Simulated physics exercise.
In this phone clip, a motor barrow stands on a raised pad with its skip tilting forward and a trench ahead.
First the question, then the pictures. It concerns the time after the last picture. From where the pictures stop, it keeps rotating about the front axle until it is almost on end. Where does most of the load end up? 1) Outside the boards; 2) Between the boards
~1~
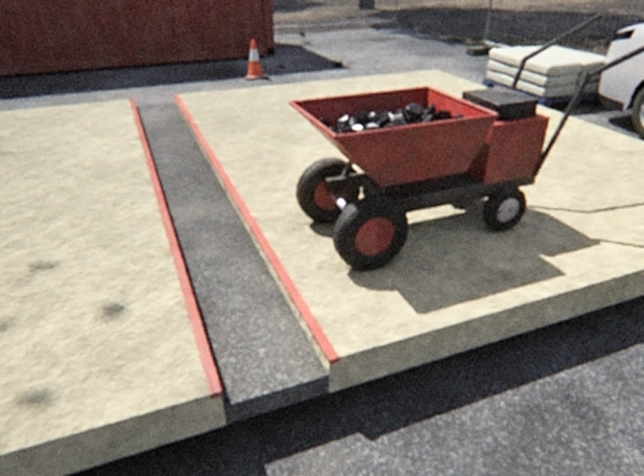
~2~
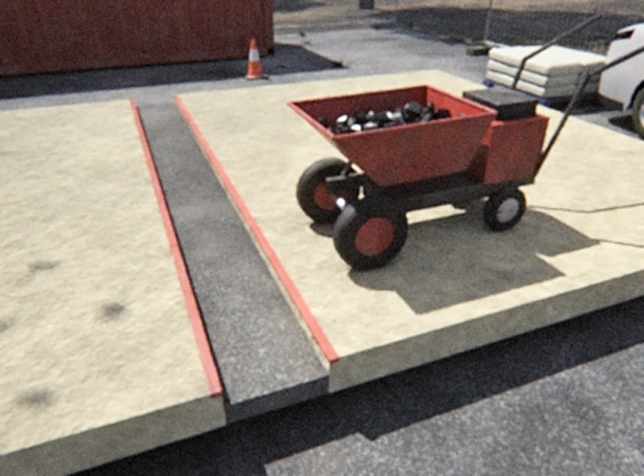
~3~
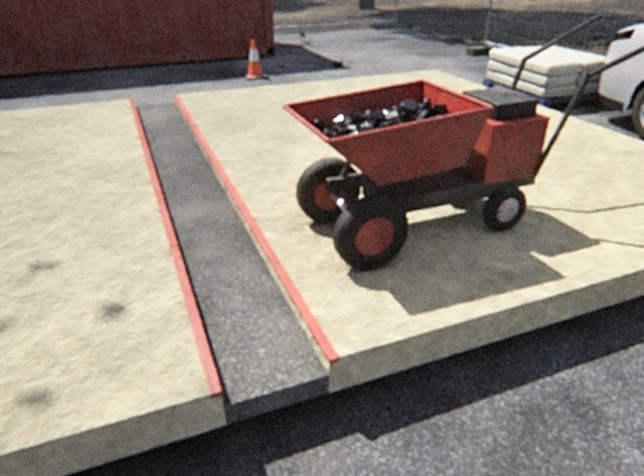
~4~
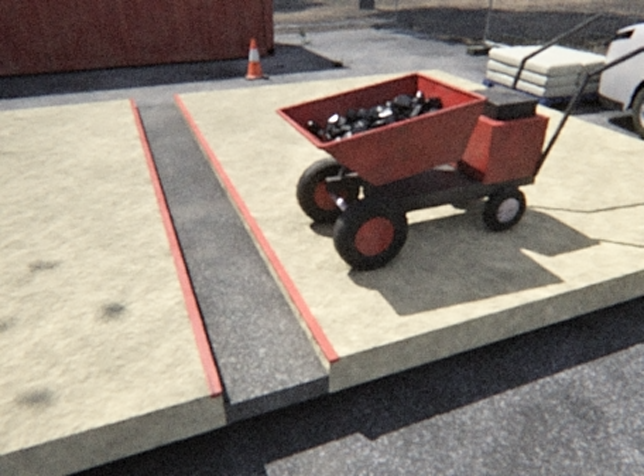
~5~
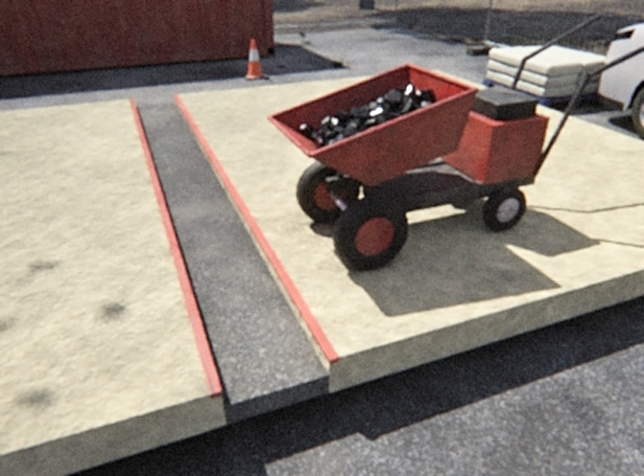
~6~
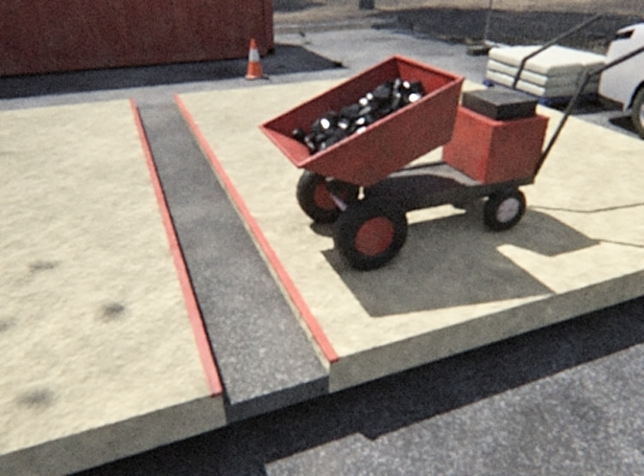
Option 2: Between the boards.
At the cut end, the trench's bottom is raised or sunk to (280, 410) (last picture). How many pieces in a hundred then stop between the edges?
The share comes out near 100 percent.
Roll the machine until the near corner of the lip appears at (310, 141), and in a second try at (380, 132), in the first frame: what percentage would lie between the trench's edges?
In order: 50 % and 80 %.
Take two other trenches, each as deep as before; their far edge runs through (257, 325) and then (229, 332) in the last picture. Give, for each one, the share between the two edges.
Result, try 1: 20 in a hundred; try 2: 50 in a hundred.
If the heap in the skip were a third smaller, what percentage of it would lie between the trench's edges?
It would be around 90 per cent.
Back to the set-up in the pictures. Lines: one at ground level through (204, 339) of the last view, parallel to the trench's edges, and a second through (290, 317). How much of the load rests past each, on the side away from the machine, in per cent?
That's 10 in a hundred for the first and 80 in a hundred for the second.
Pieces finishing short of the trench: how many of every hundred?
Share: Near 0 %.
Soon after the last picture, skip tipped steeply; all in the skip.
A little later, skip tipped right over; about half in the skip; about half in or heaped over the trench; a stray few beyond it.
Later still, skip tipped right over; about a quarter in the skip; most in or heaped over the trench; a small part beyond it.
At rest, skip tipped right over; a small part in the skip; most in or heaped over the trench; a small part beyond it.
